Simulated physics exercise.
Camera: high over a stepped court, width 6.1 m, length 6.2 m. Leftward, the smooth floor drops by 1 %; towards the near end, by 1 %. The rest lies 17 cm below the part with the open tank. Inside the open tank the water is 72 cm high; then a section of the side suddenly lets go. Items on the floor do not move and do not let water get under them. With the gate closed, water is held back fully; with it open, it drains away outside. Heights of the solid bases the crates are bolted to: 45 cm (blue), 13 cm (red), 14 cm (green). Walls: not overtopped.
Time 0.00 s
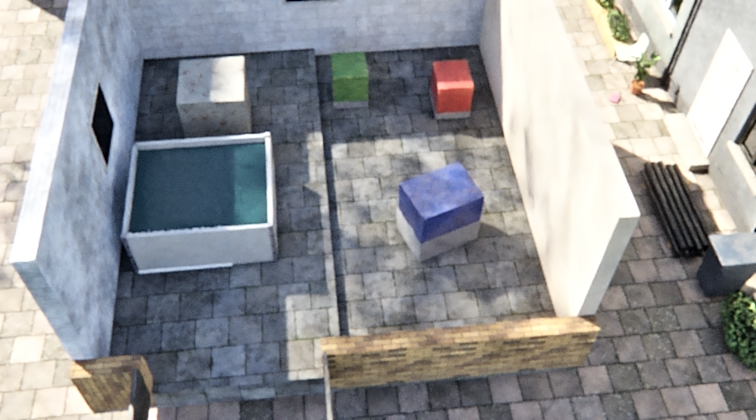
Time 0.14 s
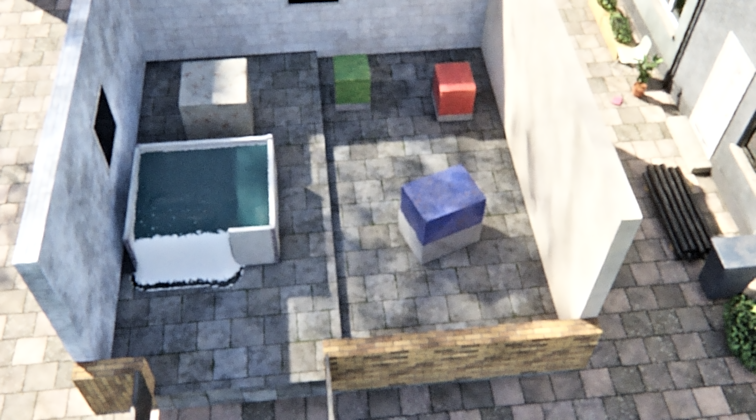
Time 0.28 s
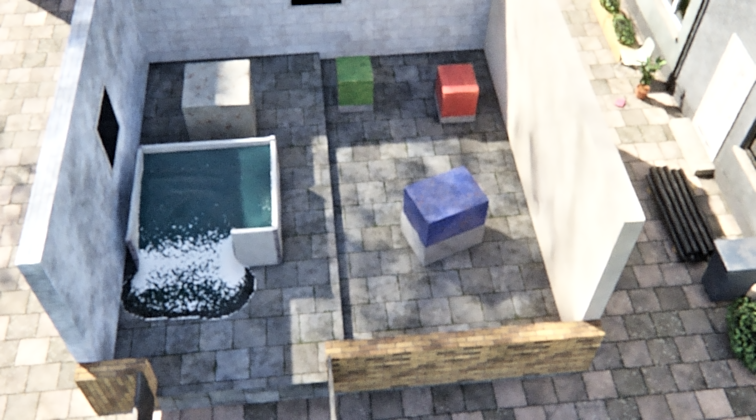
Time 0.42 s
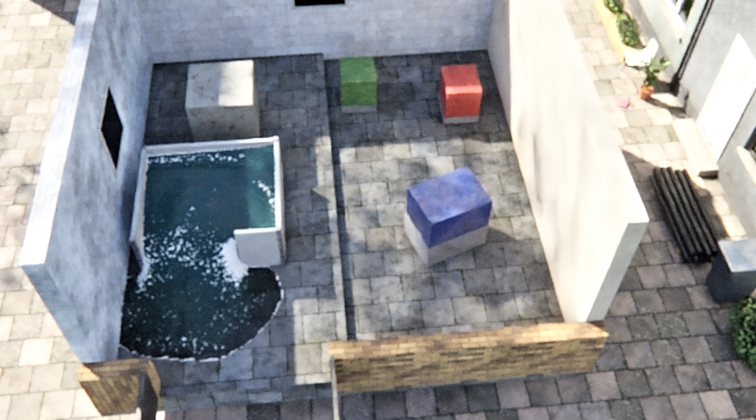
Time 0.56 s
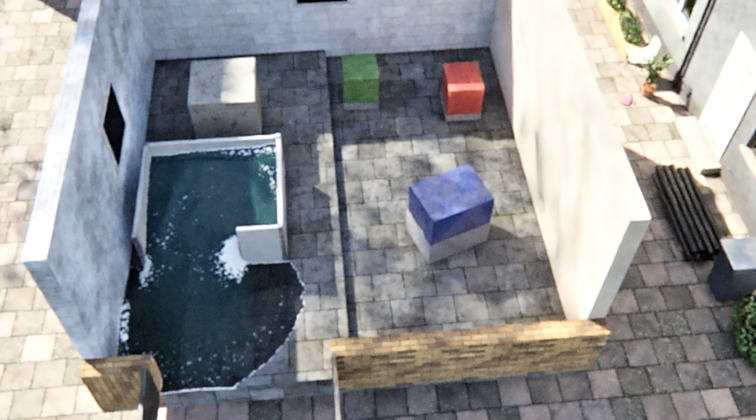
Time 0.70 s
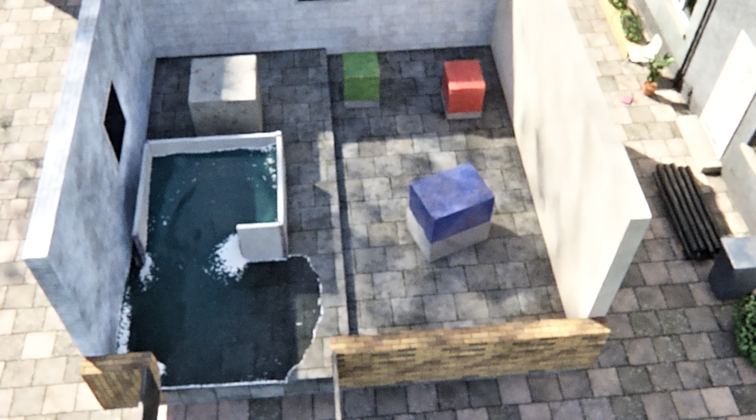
Walled stone courtyard seen from above, water pouring from an open white-sided tank and spreading across the paving at left.
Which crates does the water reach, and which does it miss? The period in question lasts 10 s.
As I see it, the blue crate never meets the water, the red crate never meets the water, the green crate never meets the water.
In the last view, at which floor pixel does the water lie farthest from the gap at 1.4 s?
Somewhere about (380, 361).
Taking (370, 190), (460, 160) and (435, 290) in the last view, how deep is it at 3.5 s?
Roughly 0, 0, 0 cm.
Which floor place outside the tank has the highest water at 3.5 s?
Roughly pixel (125, 317).
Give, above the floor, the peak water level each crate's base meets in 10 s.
Peak readings (cm) - blue: 3; red: 0; green: 1.
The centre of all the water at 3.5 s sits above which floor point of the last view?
The water's centre sits at about (211, 267).
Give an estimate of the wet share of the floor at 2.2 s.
Wet share: Near 15 percent.
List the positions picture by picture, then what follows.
In the first picture, still water, 72 cm deep, in the open tank at (201, 186).
In the second picture, the front is at (138, 283), 0.7 m from the gap at (186, 257); 0.3 m2 of floor is under water; 72 cm left at the back of the open tank.
In the third picture, the front is at (130, 303), 1.0 m from the gap at (189, 258); 1.1 m2 of floor is under water; 71 cm left at the back of the open tank.
In the fourth picture, water pours out at (193, 260) and has run 1.4 m, to (214, 354); deepest outside 40 cm, 64 cm at the open tank's back.
In the fifth picture, the front is at (219, 388), 2.0 m from the gap at (195, 257); 3.8 m2 of floor is under water; 61 cm left at the back of the open tank.
In the sixth picture, the front is at (275, 381), 2.2 m from the gap at (195, 254); 4.3 m2 of floor is under water; 61 cm left at the back of the open tank.
After 1.4 s water covers 15 % of the floor and is deepest (60 cm) near (117, 377); blue plinth not reached, red plinth not reached, green plinth not reached.
After 2.2 s water covers 15 % of the floor and is deepest (40 cm) near (117, 377); blue plinth not reached, red plinth not reached, green plinth not reached.
After 3.5 s water covers 25 % of the floor and is deepest (22 cm) near (125, 317); blue plinth not reached, red plinth not reached, green plinth not reached.
After 6.0 s water covers 40 % of the floor and is deepest (12 cm) near (117, 377); blue plinth reached, red plinth not reached, green plinth not reached.
After 10.0 s water covers 45 % of the floor and is deepest (8 cm) near (117, 377); highest at the blue plinth 3 cm, highest at the red plinth 0 cm, highest at the green plinth 1 cm.
